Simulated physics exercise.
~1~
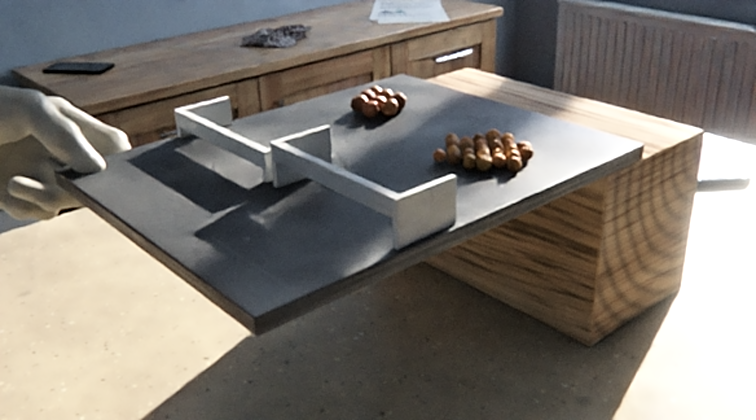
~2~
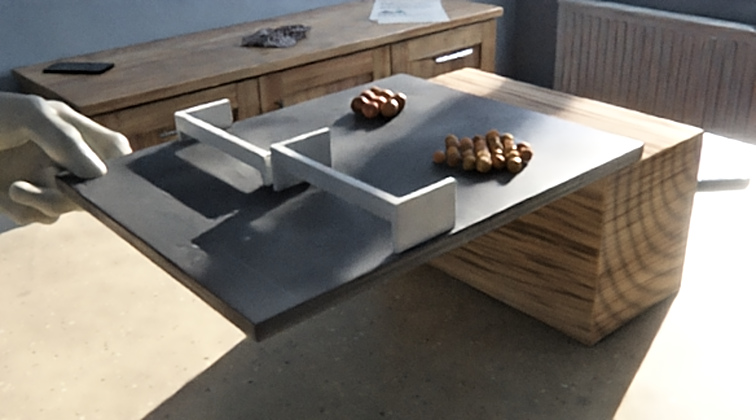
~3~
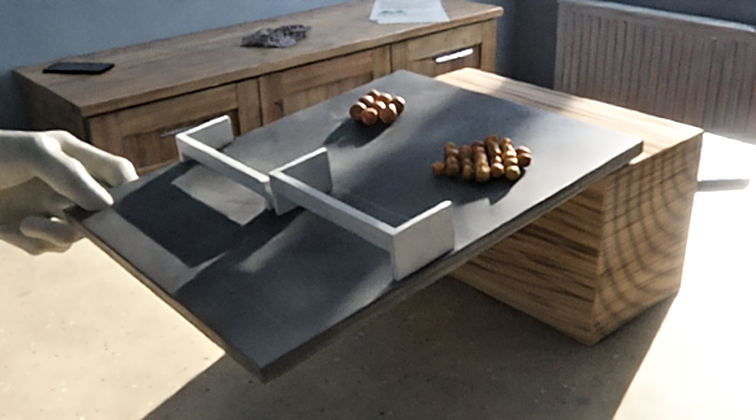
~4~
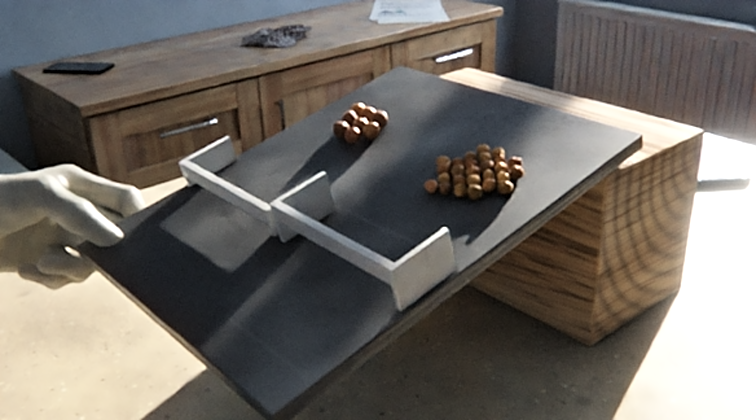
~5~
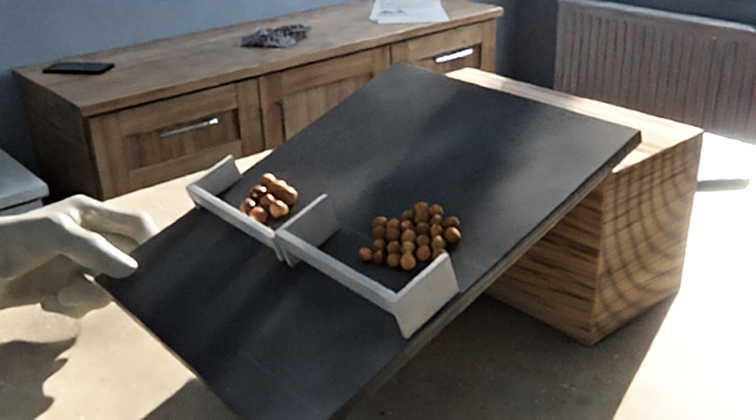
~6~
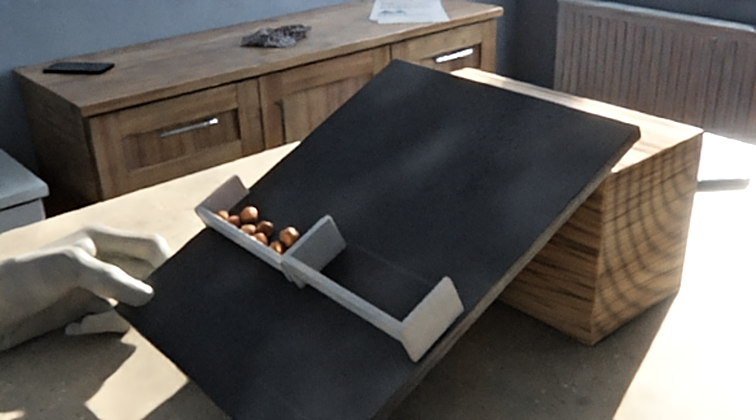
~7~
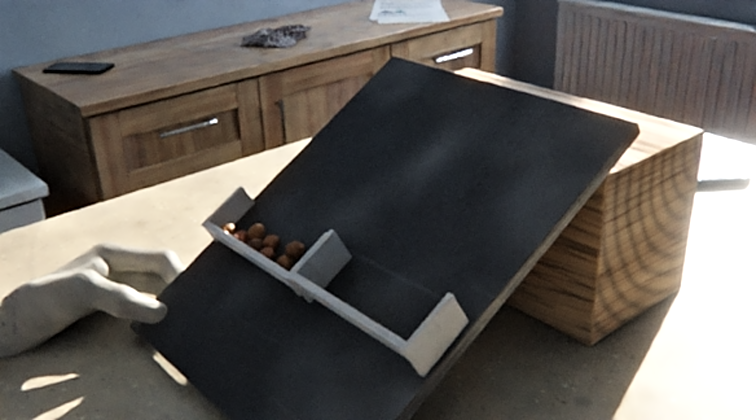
Hand lowering one end of a dark board, brown balls rolling down, the near group vanishing past its bar, the far group held.
